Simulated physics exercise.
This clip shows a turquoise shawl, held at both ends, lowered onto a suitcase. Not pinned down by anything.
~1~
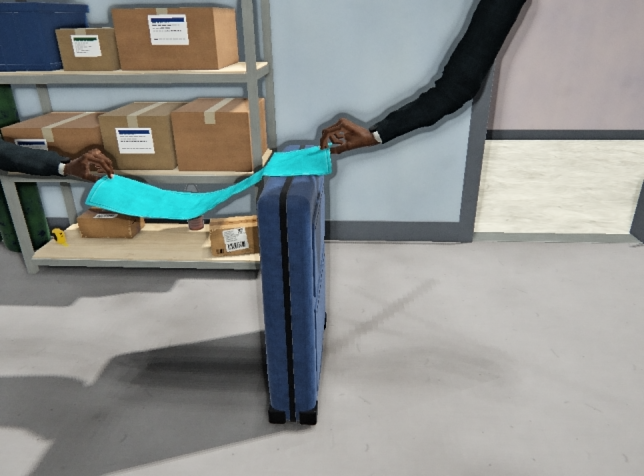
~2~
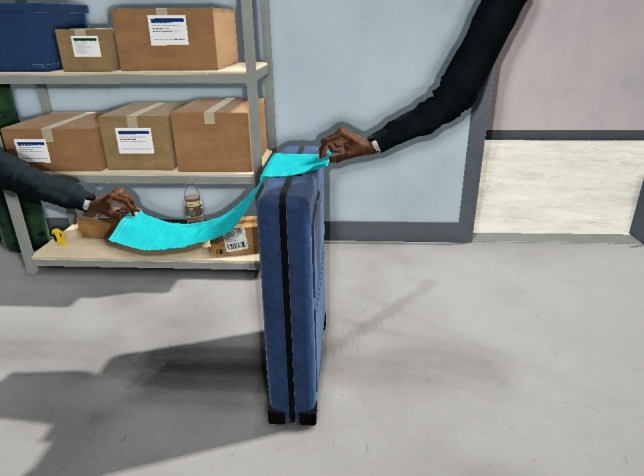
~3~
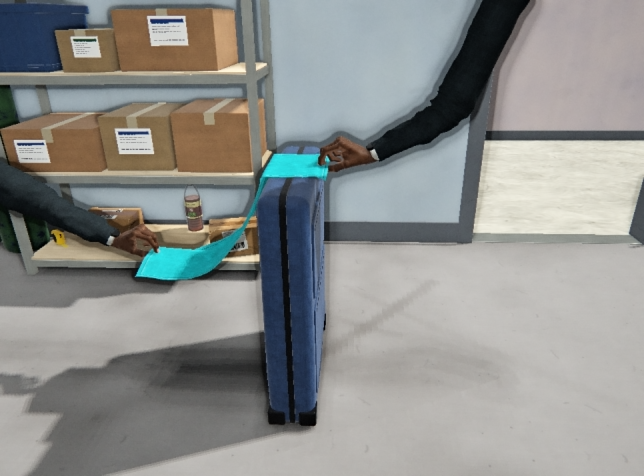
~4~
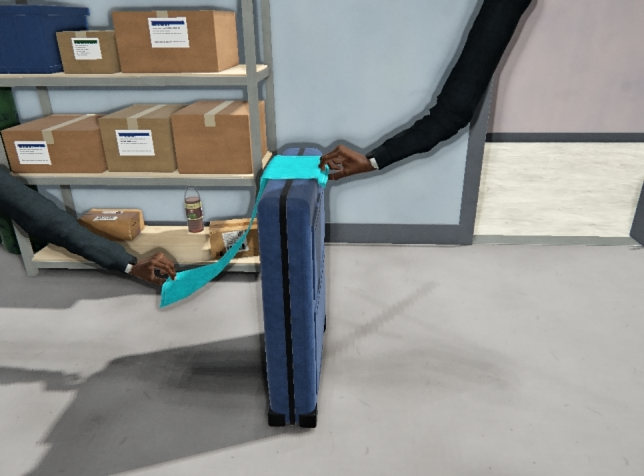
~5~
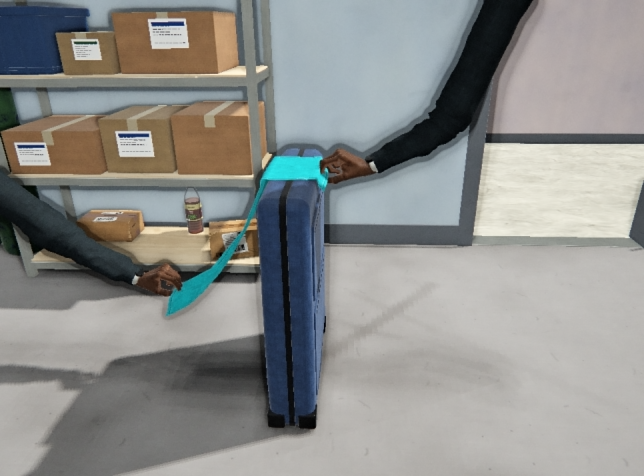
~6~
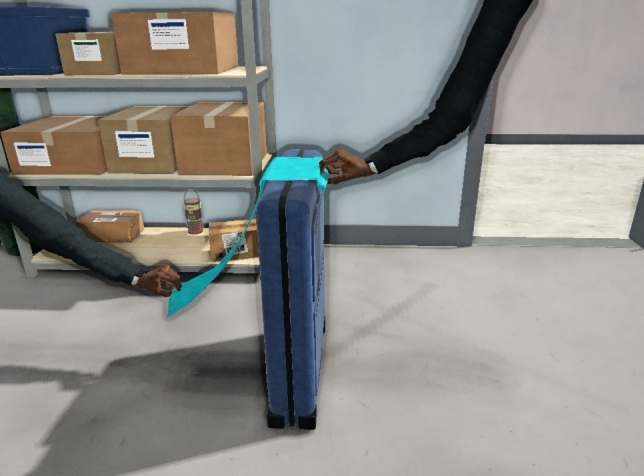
The video shows two hands holding a turquoise shawl at both ends over an upright blue suitcase; the left hand lowers its end beside the case while the right hand shifts slightly, then both stay nearly still.
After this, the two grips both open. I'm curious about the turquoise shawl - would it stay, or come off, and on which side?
Oh, it's going to come down to the left.
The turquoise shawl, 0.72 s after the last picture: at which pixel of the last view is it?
By that point you'd find its middle at (249, 370).
Then, 0.24 s after the last picture, shawl sliding left.
Then, 0.48 s after the last picture, shawl clear of the top and falling near (247, 344).
Then, 0.72 s after the last picture, shawl in a heap on the floor near (249, 369).
At rest, shawl in a heap on the floor near (249, 370). The turquoise shawl drops leftwards.
